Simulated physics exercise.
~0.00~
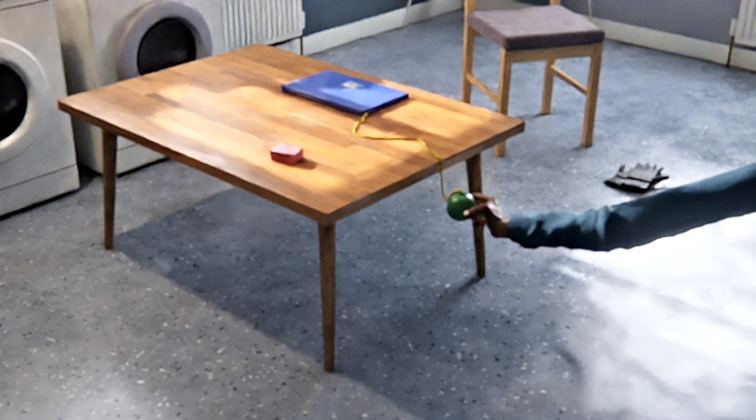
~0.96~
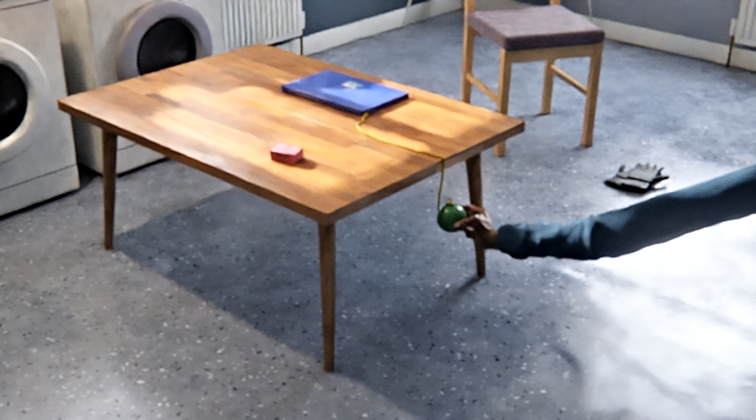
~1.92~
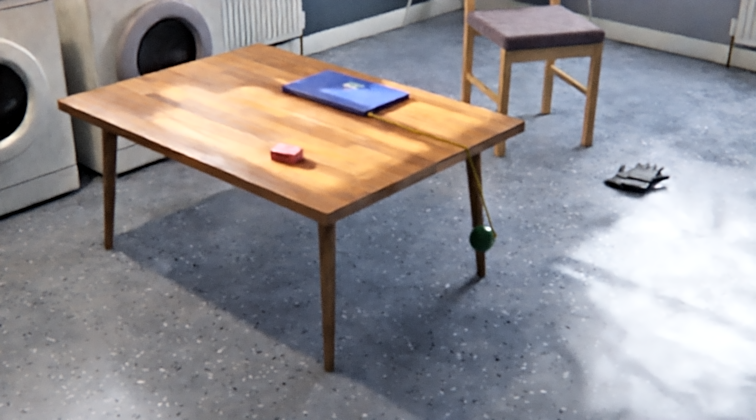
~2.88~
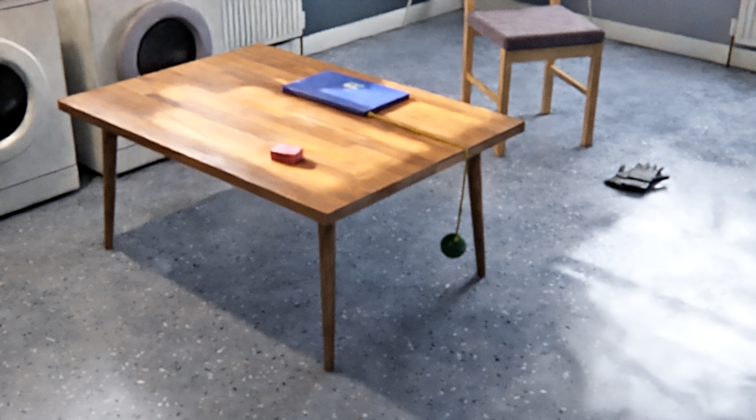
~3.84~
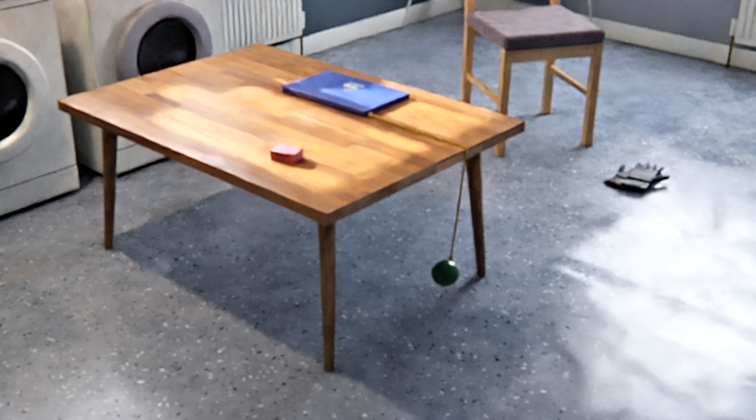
In a room with a speckled grey floor, a wooden table stands near two front-loading machines, with a blue laptop and a small pink box on top. A hand reaching in from the right holds a green apple just past the table's end, a string trailing from it toward the laptop. The hand lowers the apple slightly, then lets go and withdraws. The apple hangs by the string over the edge, swings left, and sinks a little lower. It ends dangling above the floor, while the laptop and the box remain in place.
